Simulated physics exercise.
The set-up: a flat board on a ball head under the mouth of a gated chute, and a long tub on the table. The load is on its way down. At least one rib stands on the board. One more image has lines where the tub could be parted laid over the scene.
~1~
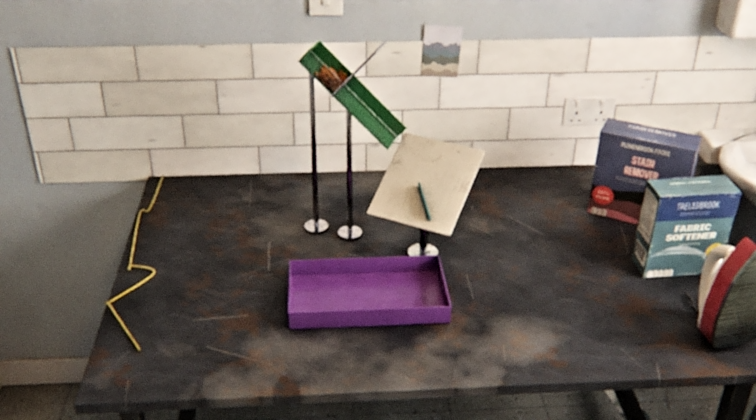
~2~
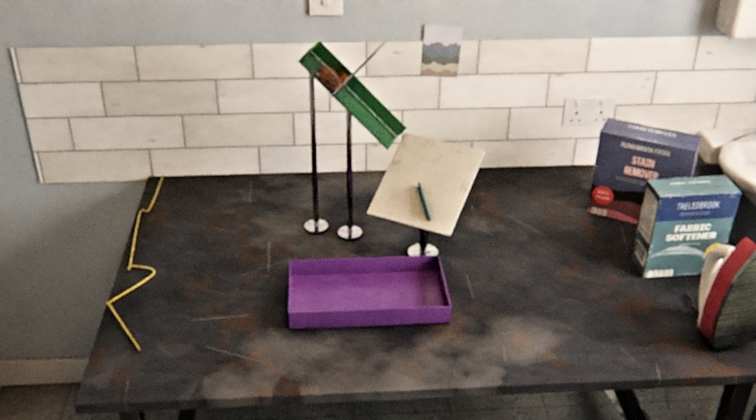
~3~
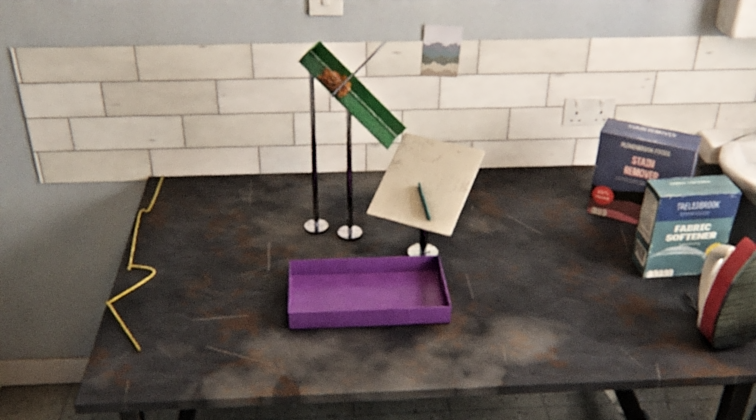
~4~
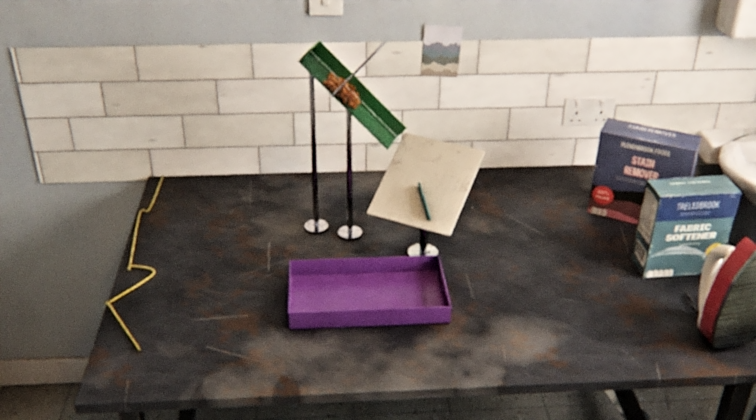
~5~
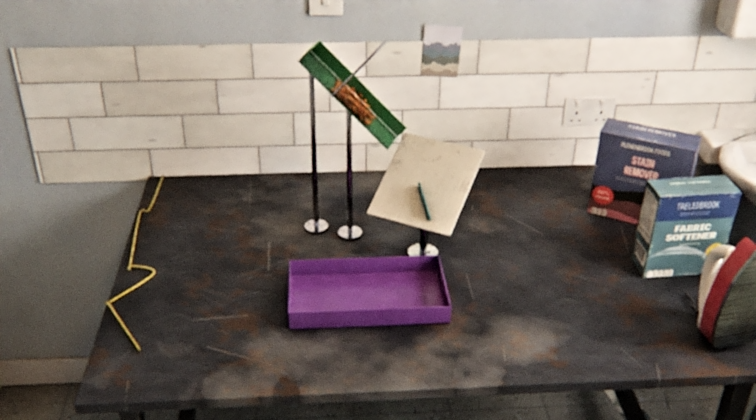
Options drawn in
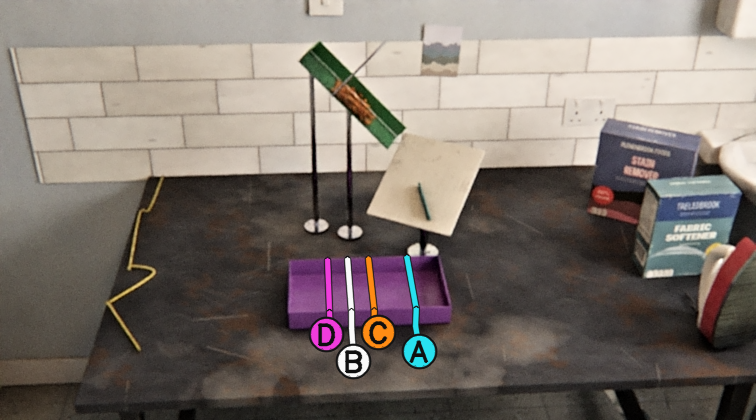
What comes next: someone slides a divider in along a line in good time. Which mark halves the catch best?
Choose A.
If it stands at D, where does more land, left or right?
More lands on the right.
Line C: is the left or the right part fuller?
Right.
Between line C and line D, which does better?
The answer is C.
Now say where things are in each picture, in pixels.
The first picture shows load behind the gate near (333, 77), cereal balls; lip of the chute near (391, 144), sloping fairly steeply.
The second picture shows middle of the board near (426, 182), tilted fairly steeply; middle of its low edge near (407, 224); of its high edge near (444, 142).
The third picture shows front corners of the tub near (289, 313) and (451, 306), empty; front of the load near (344, 95).
The fourth picture shows middle of the load near (345, 92); its front near (356, 106), close to a third of the way to the lip; rib from (419, 182) to (429, 217).
The fifth picture shows middle of the load near (355, 99); its front near (370, 122), close to two thirds of the way to the lip.
On the marked copy, line A crosses the front rim at (416, 308); line B crosses the front rim at (351, 310); line C crosses the front rim at (374, 309); line D crosses the front rim at (329, 311).
With A, of what is caught, close to half on the left of the divider, close to half on the right.
With B, of what is caught, a small share on the left of the divider, all but a few on the right.
With C, of what is caught, a small share on the left of the divider, the bulk on the right.
With D, of what is caught, a small share on the left of the divider, all but a few on the right.
